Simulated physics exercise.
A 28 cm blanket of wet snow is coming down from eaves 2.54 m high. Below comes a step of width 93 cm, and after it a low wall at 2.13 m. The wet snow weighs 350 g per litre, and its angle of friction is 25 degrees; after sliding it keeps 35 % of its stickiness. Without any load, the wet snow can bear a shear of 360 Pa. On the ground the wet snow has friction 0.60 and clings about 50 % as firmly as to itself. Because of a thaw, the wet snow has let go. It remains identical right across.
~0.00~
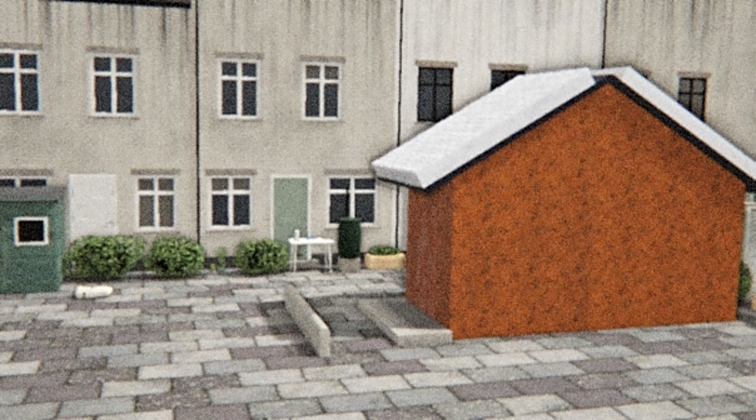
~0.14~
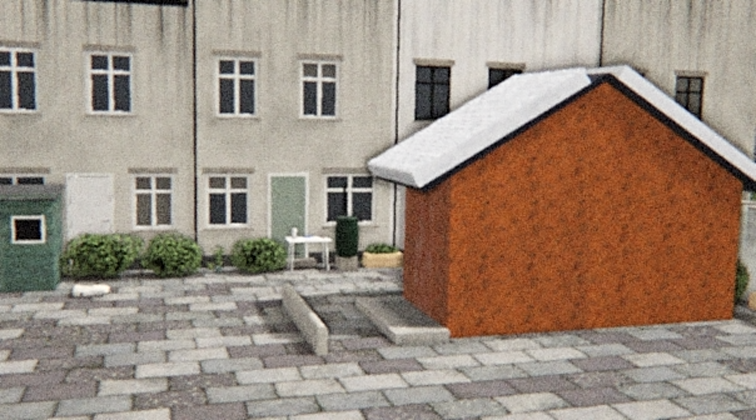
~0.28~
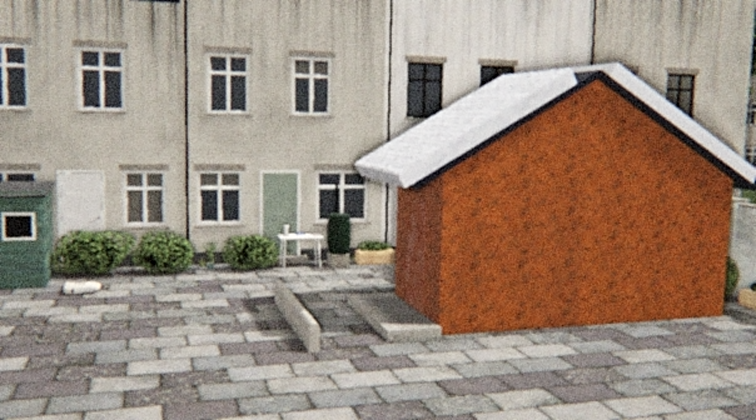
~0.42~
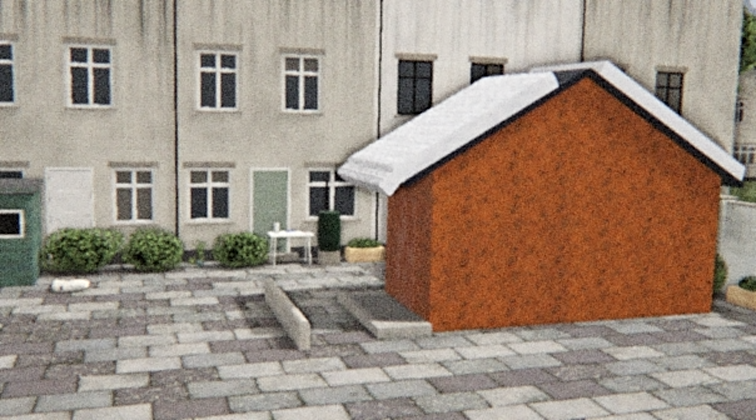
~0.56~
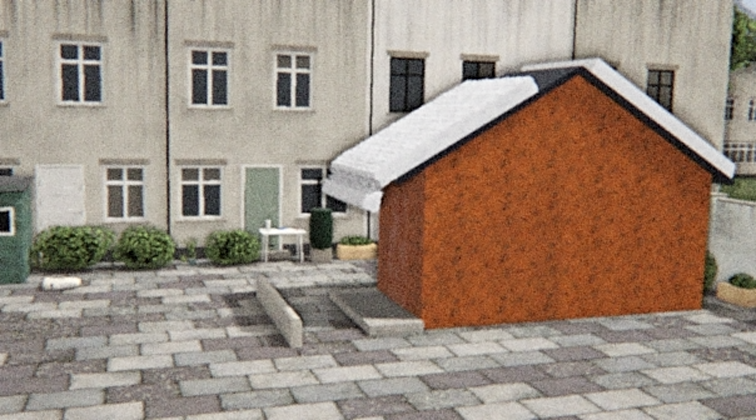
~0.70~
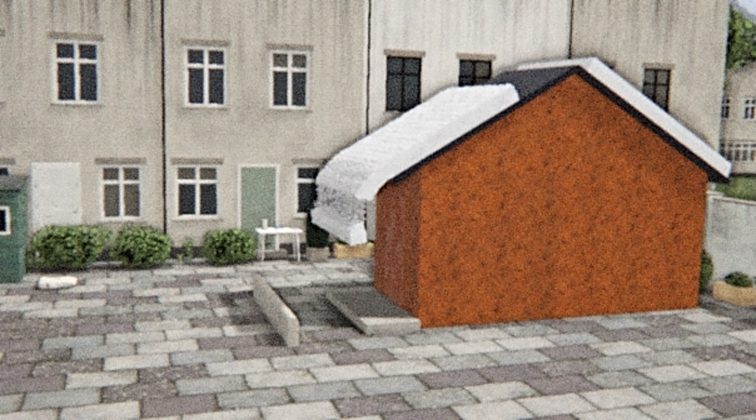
White snow sliding slowly down the left roof slope of an orange shed, its front edge cracking and drooping over the eaves.
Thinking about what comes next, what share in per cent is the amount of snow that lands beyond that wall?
It should be roughly 55 %.
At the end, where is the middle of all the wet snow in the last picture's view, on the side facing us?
It sits close to (237, 337).
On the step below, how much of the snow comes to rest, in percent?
Roughly 1 in a hundred.
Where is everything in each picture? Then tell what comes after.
Front end of the wet snow at (417, 175), 2 % of it past the eaves, in one piece, in the first picture.
Front end of the wet snow at (412, 175), its middle shifted 3.7 cm, 3 % of it past the eaves, in one piece, in the second picture.
Front end of the wet snow at (399, 177), its middle shifted 14 cm, 6 % of it past the eaves, in one piece, in the third picture.
Front end of the wet snow at (380, 183), its middle shifted 33 cm, 11 % of it past the eaves, cracking, in the fourth picture.
Front end of the wet snow at (363, 205), its middle shifted 59 cm, 19 % of it past the eaves, cracking, in the fifth picture.
Front end of the wet snow at (350, 235), its middle shifted 92 cm, 28 % of it past the eaves, cracking, in the sixth picture.
By 1.12 s, 55 % is still on the roof and 0 % is past the low wall.
By 1.61 s, none is still on the roof and 30 % is past the low wall.
By 2.11 s, none is still on the roof and 55 % is past the low wall.
By 2.60 s, none is still on the roof and 55 % is past the low wall.
By 3.00 s, at the end, none is still on the roof and 55 % is past the low wall.
